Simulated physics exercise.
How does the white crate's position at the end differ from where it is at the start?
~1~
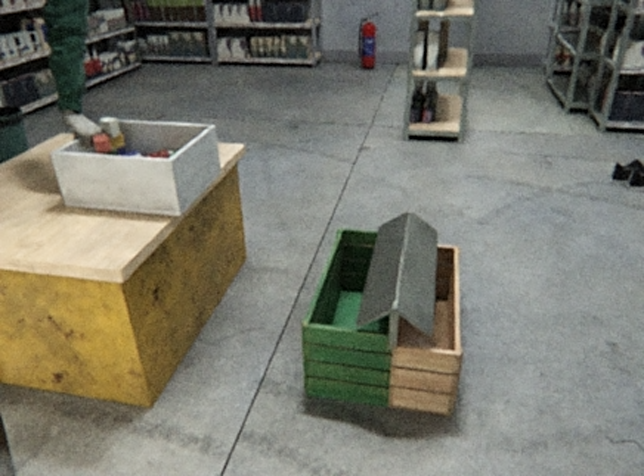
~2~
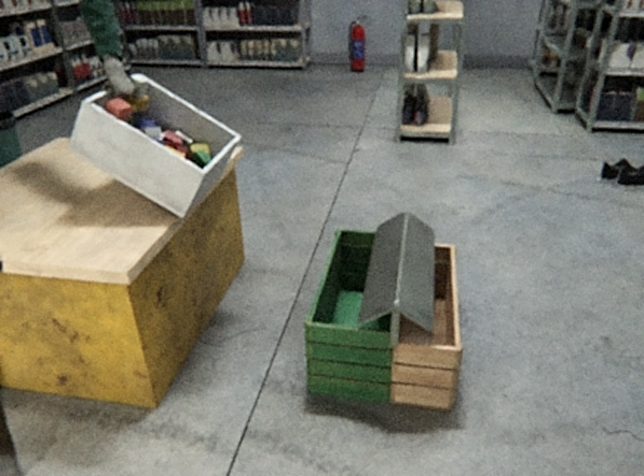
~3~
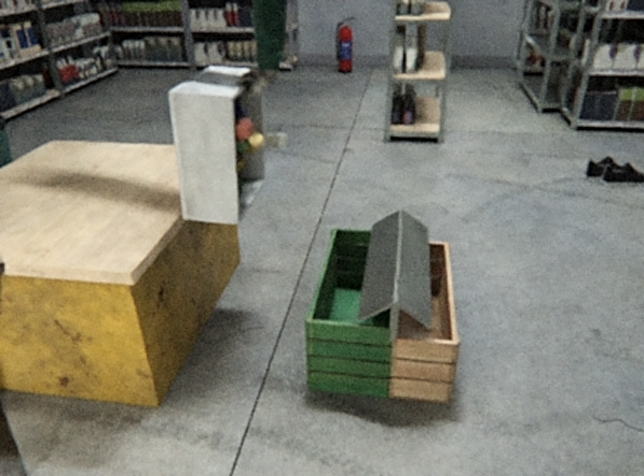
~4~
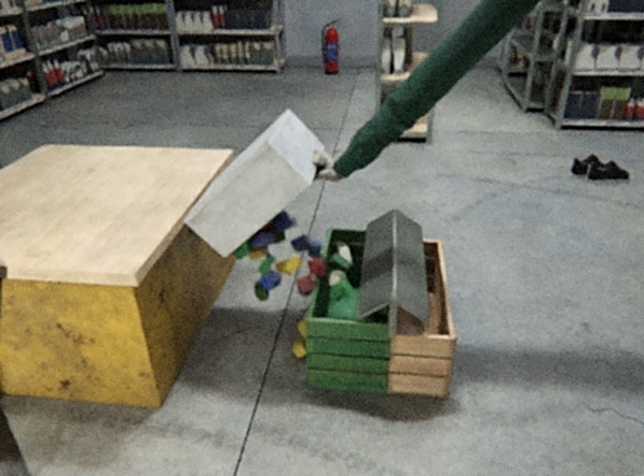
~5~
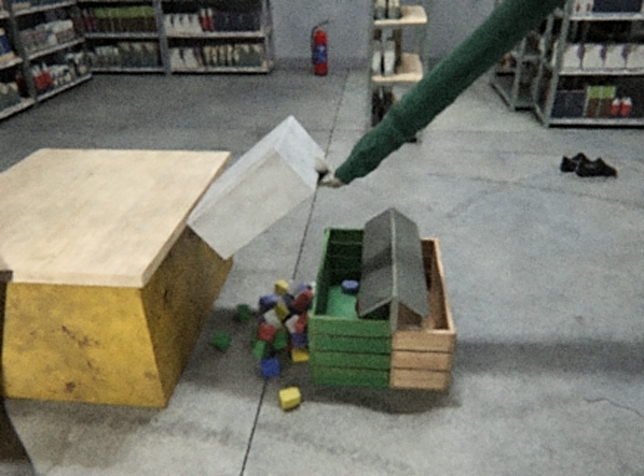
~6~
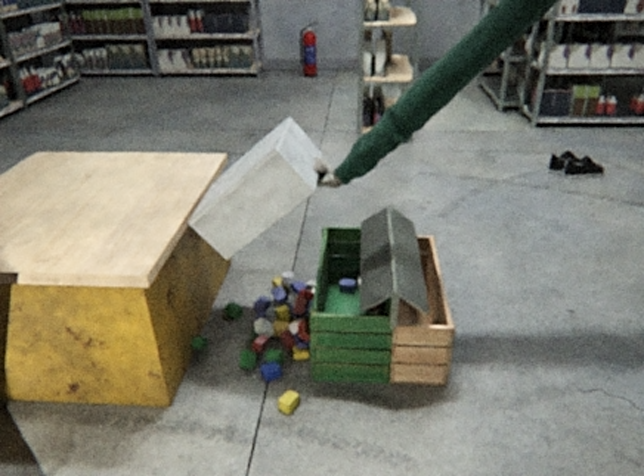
At the start the white crate sits upright on top of the bench. At the end it is farther right, held steeply overturned past the bench's front edge, near the green tub.
In a storeroom with a grey concrete floor and stocked shelves, seen from slightly above by a gently drifting camera, a white crate of colourful toy bricks sits on a yellow bench with a pale wooden top at the left. To the right stand a green tub and an adjoining wooden box, with a grey ridge over their shared wall. A green arm tips the crate up and over the bench's front edge. Bricks tumble out toward the tub. Some land inside it, but most pile up on the floor just short of it, while the arm holds the crate steeply overturned.
